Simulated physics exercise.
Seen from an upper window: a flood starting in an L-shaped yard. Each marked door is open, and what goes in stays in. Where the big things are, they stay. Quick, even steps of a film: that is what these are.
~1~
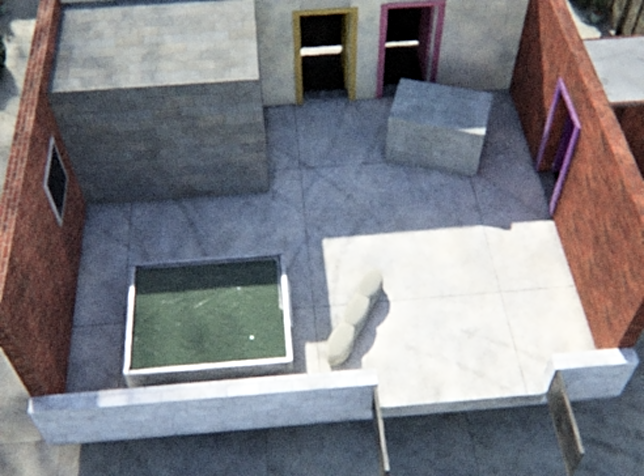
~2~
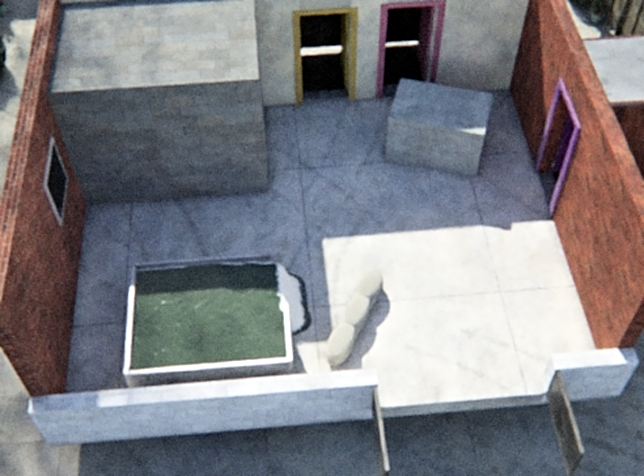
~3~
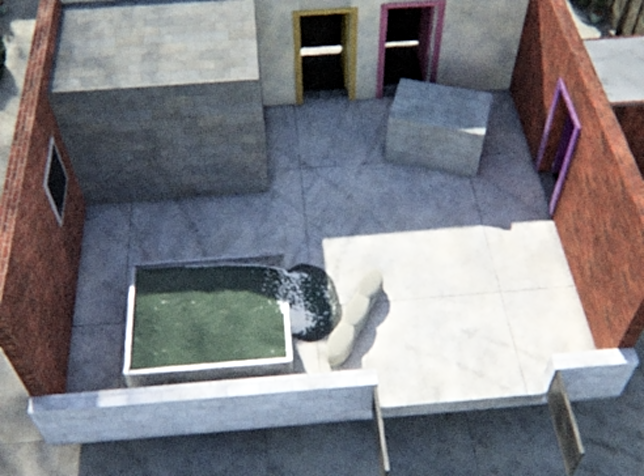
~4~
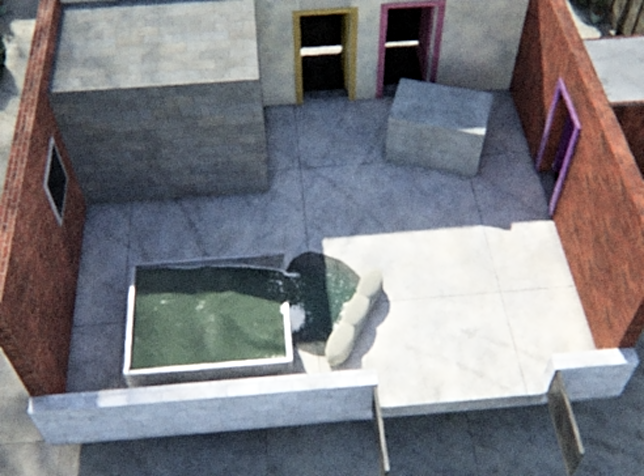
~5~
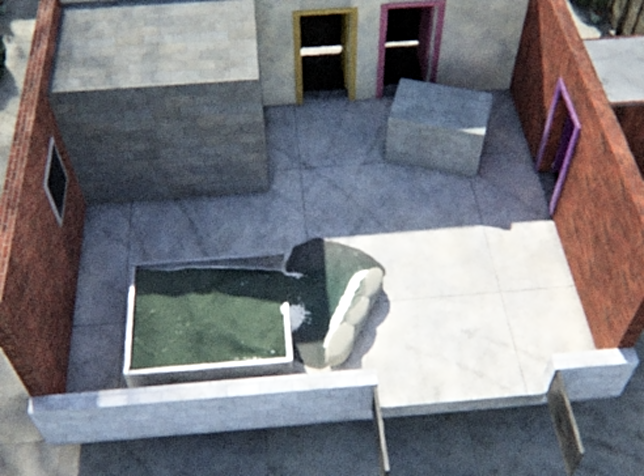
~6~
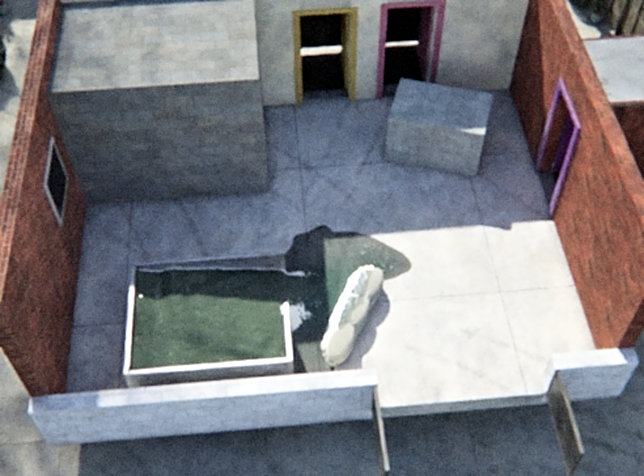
To begin with, green water sits still in an open tank in a brick-walled yard, a pale, lumpy barrier lying to its right. Water then pours from the tank's right side, spreads across the paving to the barrier, and runs around its upper end onto the sunlit ground.
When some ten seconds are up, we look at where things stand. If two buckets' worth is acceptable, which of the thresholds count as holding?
The purple door does not count, the pink door counts as holding, the yellow door does not count.
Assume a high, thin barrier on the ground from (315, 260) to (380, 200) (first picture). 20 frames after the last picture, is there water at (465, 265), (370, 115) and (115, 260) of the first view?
The first is inundated, the second still bare and the third still bare.
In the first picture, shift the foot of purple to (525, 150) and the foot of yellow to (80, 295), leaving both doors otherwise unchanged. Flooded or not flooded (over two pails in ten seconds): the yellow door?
Note: Yellow door keeps within limits.
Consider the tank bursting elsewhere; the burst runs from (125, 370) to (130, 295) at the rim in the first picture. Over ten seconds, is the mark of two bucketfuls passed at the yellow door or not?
The yellow one stays within it.
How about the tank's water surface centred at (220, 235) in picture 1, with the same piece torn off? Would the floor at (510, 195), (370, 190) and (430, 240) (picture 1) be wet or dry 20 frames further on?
Soaked, soaked, soaked.
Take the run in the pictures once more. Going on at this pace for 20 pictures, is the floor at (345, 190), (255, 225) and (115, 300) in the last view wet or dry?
Result, in order: Waterlogged / unflooded / unflooded.
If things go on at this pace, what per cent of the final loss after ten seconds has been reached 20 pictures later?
Around 15 percent.
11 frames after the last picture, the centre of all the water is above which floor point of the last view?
I reckon somewhere around (273, 306).
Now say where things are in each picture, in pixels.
The first frame shows still water in the open tank at (209, 313).
In the second frame, water pours out at (283, 295) and has run to (301, 329).
In the third frame, the front is at (335, 323), out from the gap at (283, 297).
In the fourth frame, the front is at (360, 286), out from the gap at (283, 297).
In the fifth frame, the front is at (376, 266), out from the gap at (283, 297).
In the sixth frame, water pours out at (283, 297) and has run to (400, 258).
A moment on, water covers 15 % of the floor; the purple door not reached, the pink door not reached, the yellow door not reached.
Next, water covers 35 % of the floor; the purple door not reached, the pink door not reached, the yellow door not reached.
Then, water covers 50 % of the floor; the purple door over two buckets in, the pink door wet at the sill, nothing in, the yellow door under two buckets in.
Later, water covers 75 % of the floor; the purple door far over two buckets in, the pink door wet at the sill, nothing in, the yellow door over two buckets in.
In the end, water covers 90 % of the floor; the purple door far over two buckets in, the pink door wet at the sill, nothing in, the yellow door far over two buckets in.
